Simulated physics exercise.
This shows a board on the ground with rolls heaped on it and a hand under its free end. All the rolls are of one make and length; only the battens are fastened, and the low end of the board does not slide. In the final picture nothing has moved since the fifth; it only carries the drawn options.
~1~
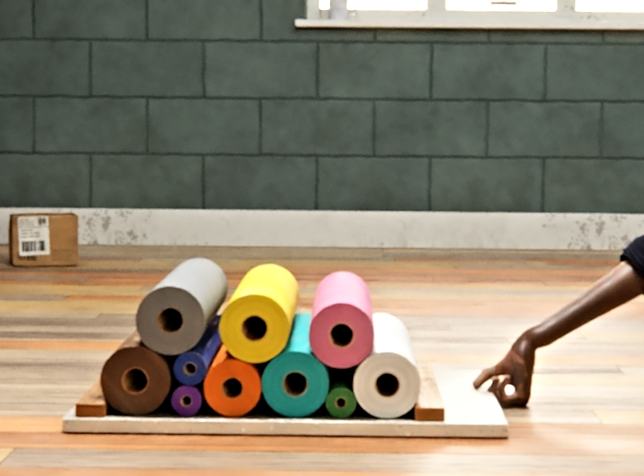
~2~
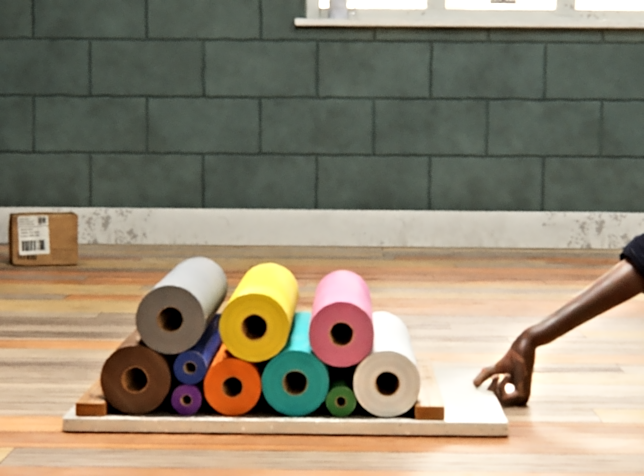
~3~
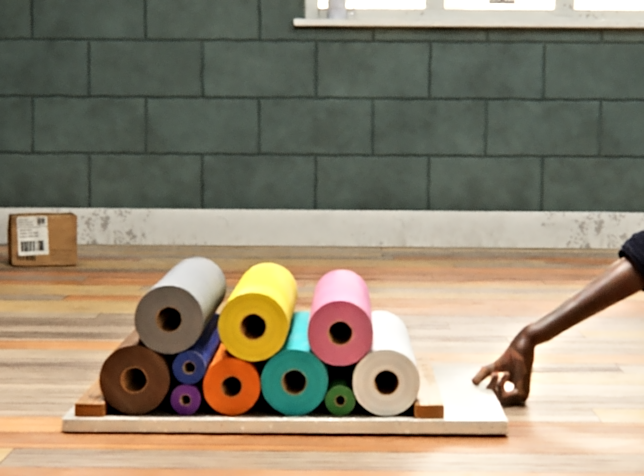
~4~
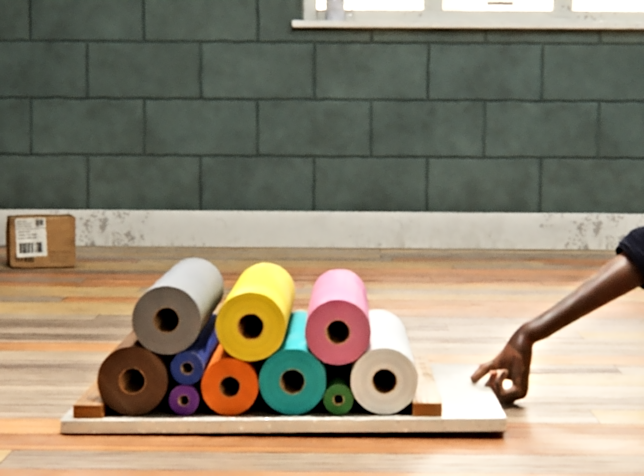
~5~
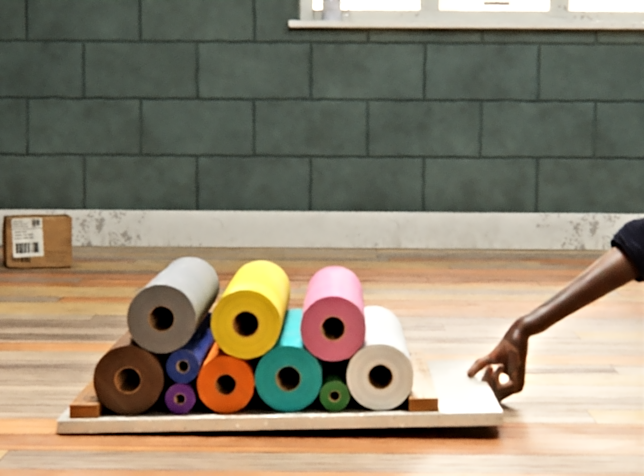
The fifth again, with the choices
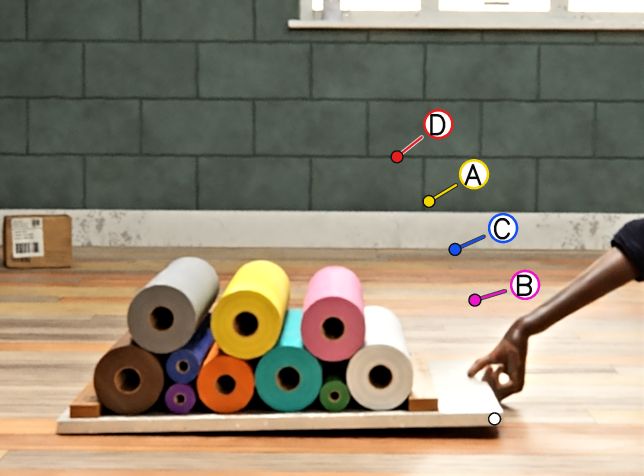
A dark-skinned hand reaching in from the right pinches the free end of a pale board and raises it very slightly, while the view drifts a touch. The board lies on a wooden floor, seen side-on before a grey-green block wall, with a cardboard box at left. Grey, yellow and pink rolls rest above brown, blue, purple, orange, turquoise, green and white ones, keeping their places between wooden battens.
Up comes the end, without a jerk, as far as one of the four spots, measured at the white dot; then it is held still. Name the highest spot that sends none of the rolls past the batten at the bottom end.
At most to B.
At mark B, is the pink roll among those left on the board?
Yes.
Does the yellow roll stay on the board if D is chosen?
No.
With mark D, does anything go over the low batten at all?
Yes, at D.
On the copy, A at (429, 201); B at (475, 300); C at (455, 249); D at (397, 157); the white dot at (495, 419).
On B. First, board at 13°.
Then, board at 17°.
Finally, board at 17°, none over the low batten.
By contrast, A four over the low batten (brown, yellow, blue, grey); C four over the low batten (brown, yellow, blue, grey); D four over the low batten (brown, yellow, blue, grey).
